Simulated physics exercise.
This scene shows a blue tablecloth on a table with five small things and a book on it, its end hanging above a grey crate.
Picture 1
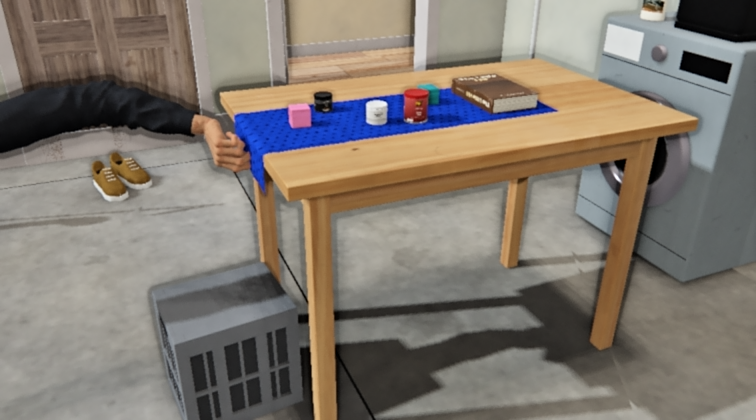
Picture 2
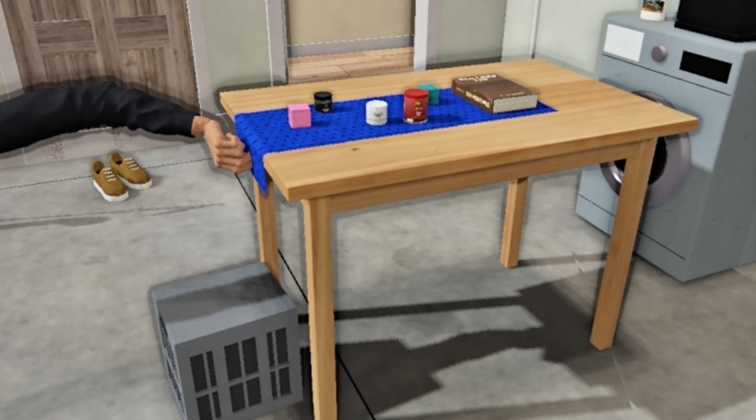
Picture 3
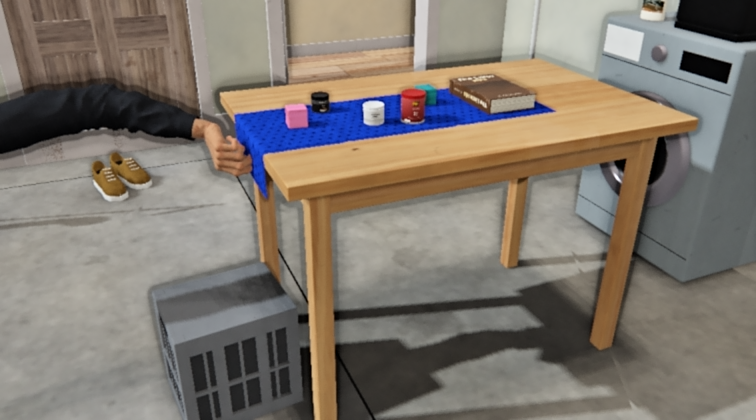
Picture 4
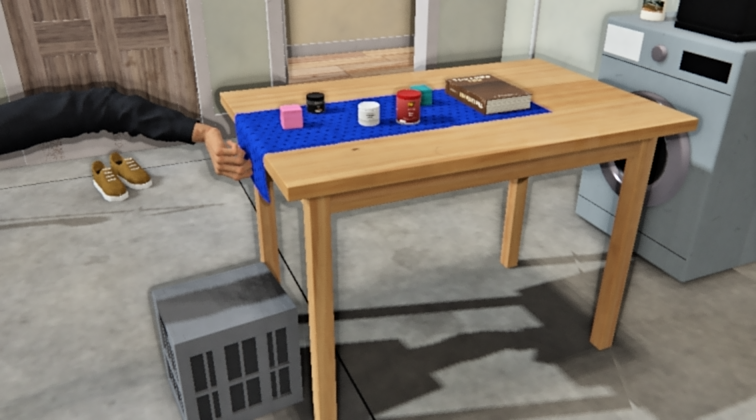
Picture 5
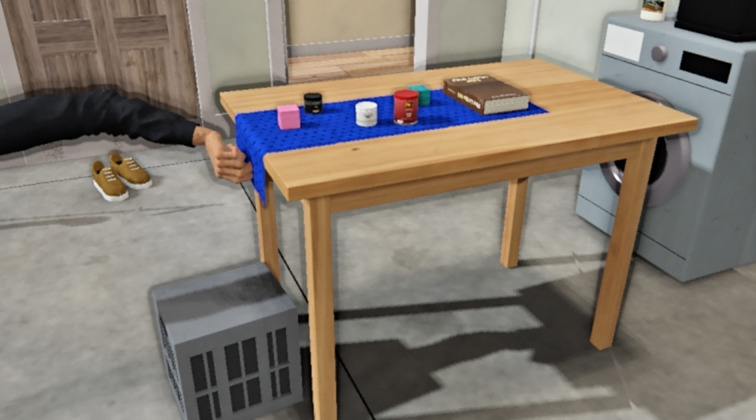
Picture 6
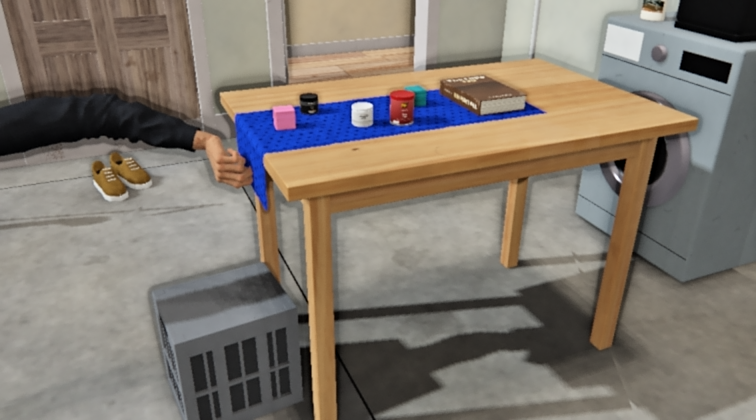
In a room with a grey floor, seen from slightly above by a still camera, a wooden table stands before a wooden door, with a washing machine at right and tan shoes at left. A blue cloth holds a pink cube, black, white and red containers, a turquoise item and a brown book, above a grey crate. A dark-sleeved hand at the table's left end draws the cloth slightly leftward, its objects shifting along with it.
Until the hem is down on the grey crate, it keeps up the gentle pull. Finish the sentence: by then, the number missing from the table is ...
... three.
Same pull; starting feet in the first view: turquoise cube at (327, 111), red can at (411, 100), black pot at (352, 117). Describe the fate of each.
Record - turquoise cube lost; red can retained; black pot lost.
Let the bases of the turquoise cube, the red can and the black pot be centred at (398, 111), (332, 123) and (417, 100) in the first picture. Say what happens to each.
Looks like the turquoise cube hangs in there, the red can ends up down, and the black pot hangs in there.
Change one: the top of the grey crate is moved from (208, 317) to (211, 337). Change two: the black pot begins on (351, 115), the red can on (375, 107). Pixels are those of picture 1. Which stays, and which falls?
So the black pot leaves, and the red can leaves.
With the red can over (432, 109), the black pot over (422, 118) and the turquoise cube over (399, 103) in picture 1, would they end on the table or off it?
The red can is still on top, the black pot is still on top and the turquoise cube is still on top.
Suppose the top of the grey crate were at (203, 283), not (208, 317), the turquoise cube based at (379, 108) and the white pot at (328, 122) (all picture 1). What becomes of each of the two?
So the turquoise cube stays there, and the white pot leaves.
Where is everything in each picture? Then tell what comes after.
In the first frame, hem (266, 196); pink cube (299, 107); black pot (323, 94); white pot (377, 104); red can (416, 92); turquoise cube (428, 87); top of the crate (208, 317).
In the second frame, hem (268, 196); pink cube (299, 107).
In the third frame, hem (268, 199); black pot (320, 94).
In the fourth frame, hem (270, 203); white pot (369, 105); top of the crate (208, 317).
In the fifth frame, hem (265, 207); red can (406, 93).
In the sixth frame, hem (267, 211); pink cube (284, 108); black pot (309, 96); white pot (362, 106); red can (402, 94); turquoise cube (415, 88).
Soon after, hem near (254, 219); pink cube gone.
Then, hem near (256, 270); pink cube and black pot gone.
At rest, hem on the crate; pink cube, black pot and white pot gone. Over the edge go three.
